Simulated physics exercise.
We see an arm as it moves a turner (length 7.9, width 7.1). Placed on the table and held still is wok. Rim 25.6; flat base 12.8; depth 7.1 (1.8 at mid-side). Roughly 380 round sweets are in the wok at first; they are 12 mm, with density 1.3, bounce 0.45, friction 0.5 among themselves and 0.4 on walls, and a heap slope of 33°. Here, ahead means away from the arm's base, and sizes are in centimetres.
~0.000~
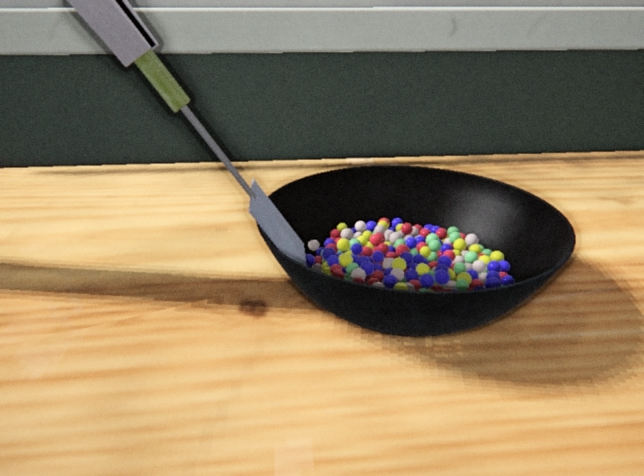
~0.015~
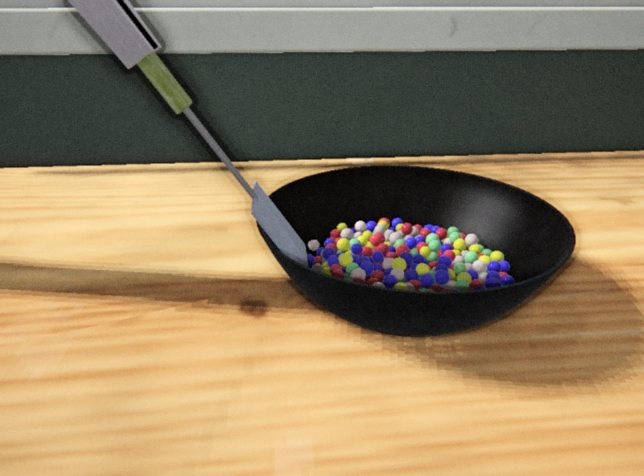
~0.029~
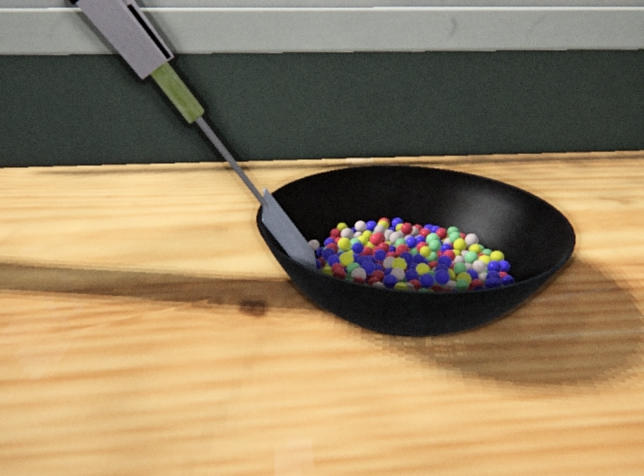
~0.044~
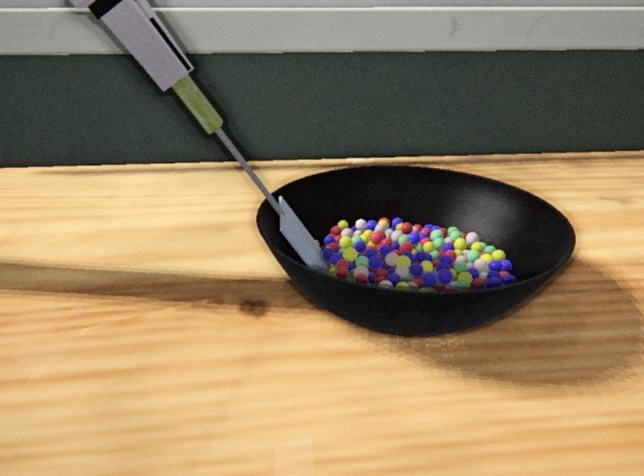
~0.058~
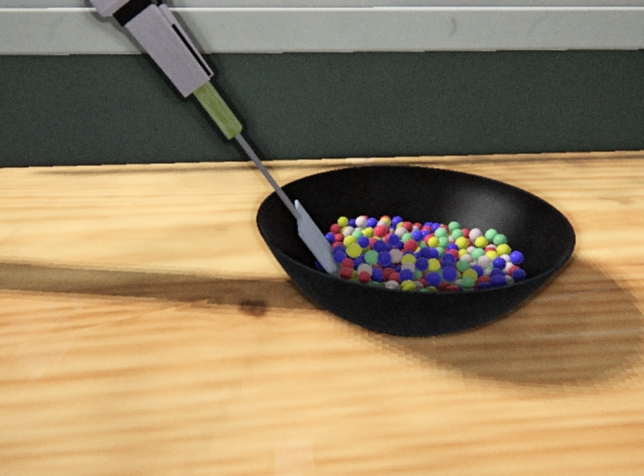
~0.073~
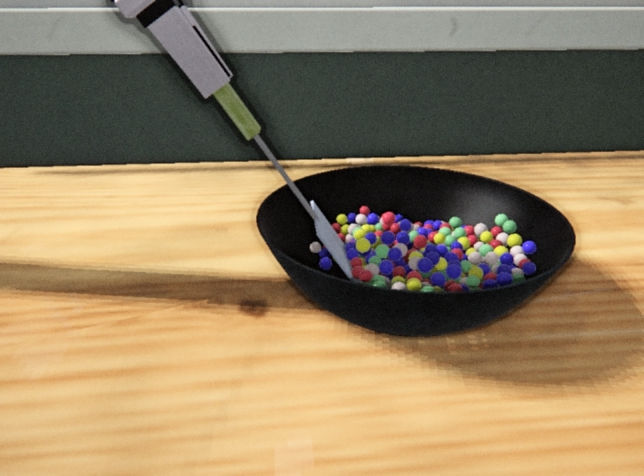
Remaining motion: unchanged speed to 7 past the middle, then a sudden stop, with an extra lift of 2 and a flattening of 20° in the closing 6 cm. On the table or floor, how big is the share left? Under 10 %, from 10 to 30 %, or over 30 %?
Under 10 %.
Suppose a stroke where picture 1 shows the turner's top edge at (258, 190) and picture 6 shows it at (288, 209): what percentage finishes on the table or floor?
Some 0 percent ends up on the table or floor.
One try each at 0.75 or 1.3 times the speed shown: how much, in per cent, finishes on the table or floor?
Around 0 per cent and around 20 per cent.
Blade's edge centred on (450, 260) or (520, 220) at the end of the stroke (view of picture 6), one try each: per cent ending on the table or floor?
The two tries give near 0 and near 35 in a hundred.
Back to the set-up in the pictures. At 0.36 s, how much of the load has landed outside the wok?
Share at that moment: Roughly 0 %.
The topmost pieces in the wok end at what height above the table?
Close to 8.0 centimetres high.
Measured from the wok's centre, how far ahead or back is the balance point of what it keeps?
It sits some 4.0 centimetres ahead of centre.
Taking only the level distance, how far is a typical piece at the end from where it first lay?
Some 4 cm.
By 0.11 s, sloping 57°, highest piece 8 above the table; 376 in the wok.
By 0.15 s, sloping 49°, highest piece 10 above the table; 376 in the wok.
By 0.36 s, sloping 37°, highest piece 8 above the table; 363 in the wok, 7 on the table or floor, 6 on the blade or in flight.
By 1.41 s, sloping 37°, highest piece 8 above the table; 363 in the wok, 13 on the table or floor.
Final count, 363 in the wok, 13 on the table or floor. That is 3 % on the table or floor.
